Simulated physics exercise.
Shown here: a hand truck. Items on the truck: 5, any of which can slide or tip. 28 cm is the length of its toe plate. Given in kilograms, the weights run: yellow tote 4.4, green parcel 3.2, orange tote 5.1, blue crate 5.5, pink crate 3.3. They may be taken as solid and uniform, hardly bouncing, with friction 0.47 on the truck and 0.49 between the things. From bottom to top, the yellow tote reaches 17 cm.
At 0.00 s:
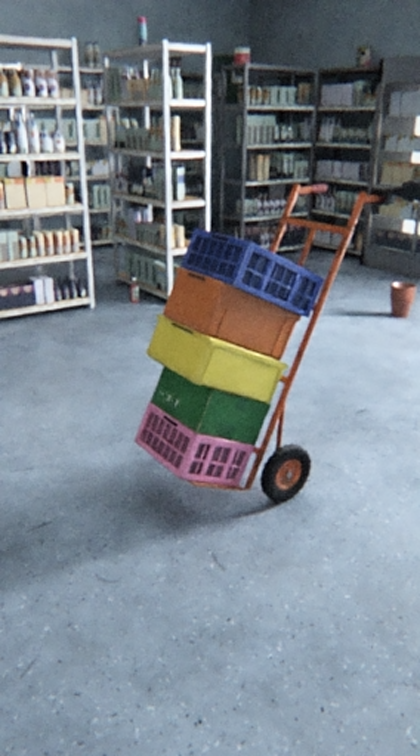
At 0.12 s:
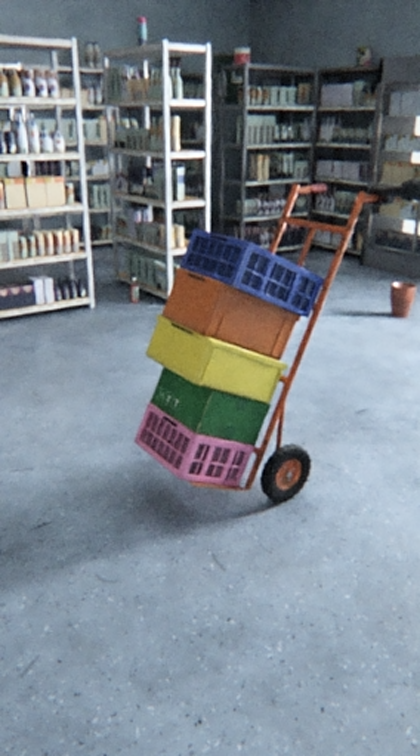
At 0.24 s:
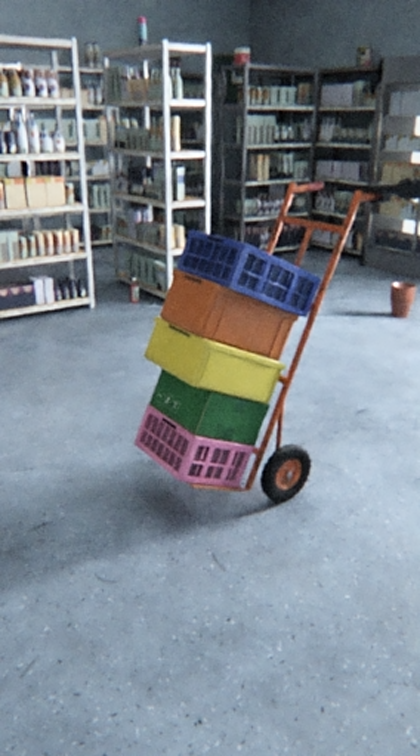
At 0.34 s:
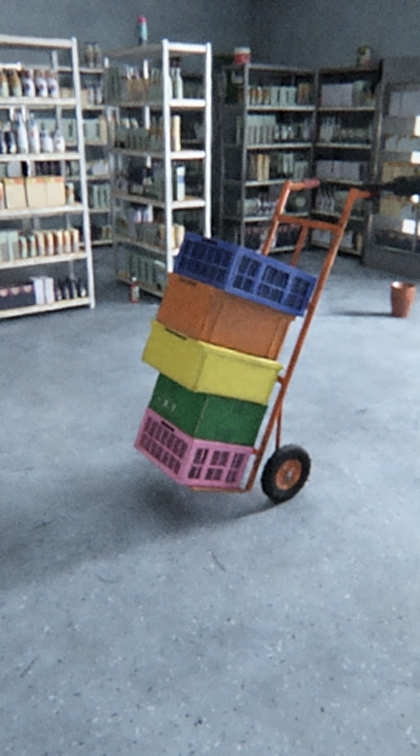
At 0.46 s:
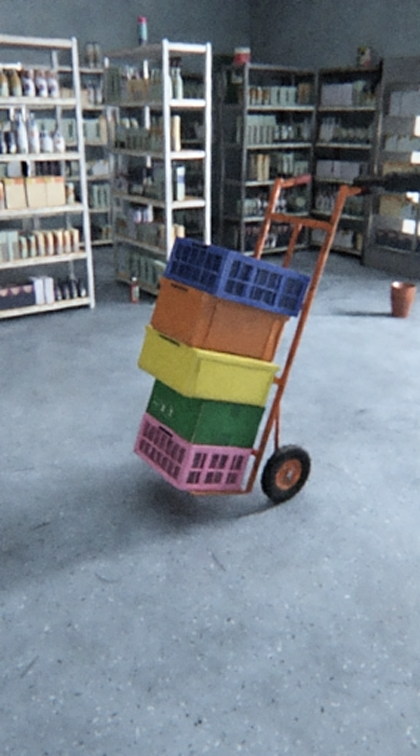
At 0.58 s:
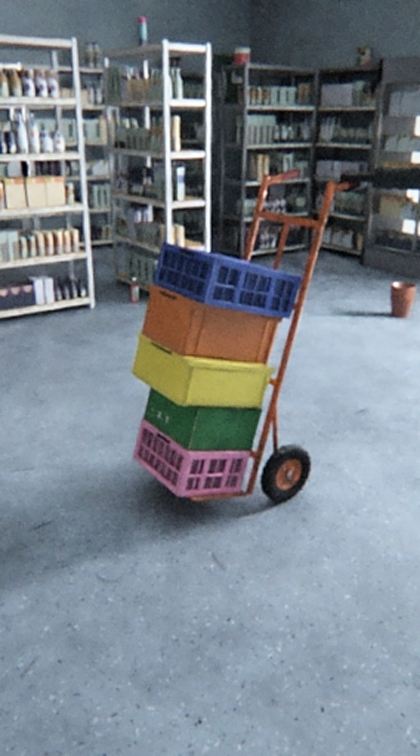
An orange hand truck, tilted back to the right on black-tyred wheels, carries a leaning stack of five containers, pink at the bottom, then green, yellow, orange and blue. Seen from slightly above by a still camera, it stands on a speckled grey floor, with stocked shelves behind and a reddish pot at right. Its handles swing slowly leftward, then faster, bringing truck and stack nearer upright together.
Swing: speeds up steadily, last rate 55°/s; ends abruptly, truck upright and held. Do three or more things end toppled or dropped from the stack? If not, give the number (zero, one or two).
Yes.
Around 1.38 s, truck upright; yellow tote tipped 14° against what carries it near (154, 406); green parcel tipped 14° against what carries it near (176, 436); blue crate tipped 14° against what carries it.
Around 1.88 s, truck upright; orange tote and blue crate now dropped from the stack; yellow tote tipped 40° against what carries it near (106, 431); green parcel tipped 40° against what carries it near (145, 443).
Around 2.08 s, truck upright; yellow tote now dropped from the stack; green parcel tipped 68° against what carries it near (111, 473); pink crate tipped 68° against what carries it.
Around 2.38 s, truck upright; green parcel now dropped from the stack; pink crate on its side.
Finally (3.3 s), dropped from the stack, yellow tote, green parcel, orange tote and blue crate; on their side or leaning hard on the truck, pink crate. In the last view, green parcel near (90, 496).
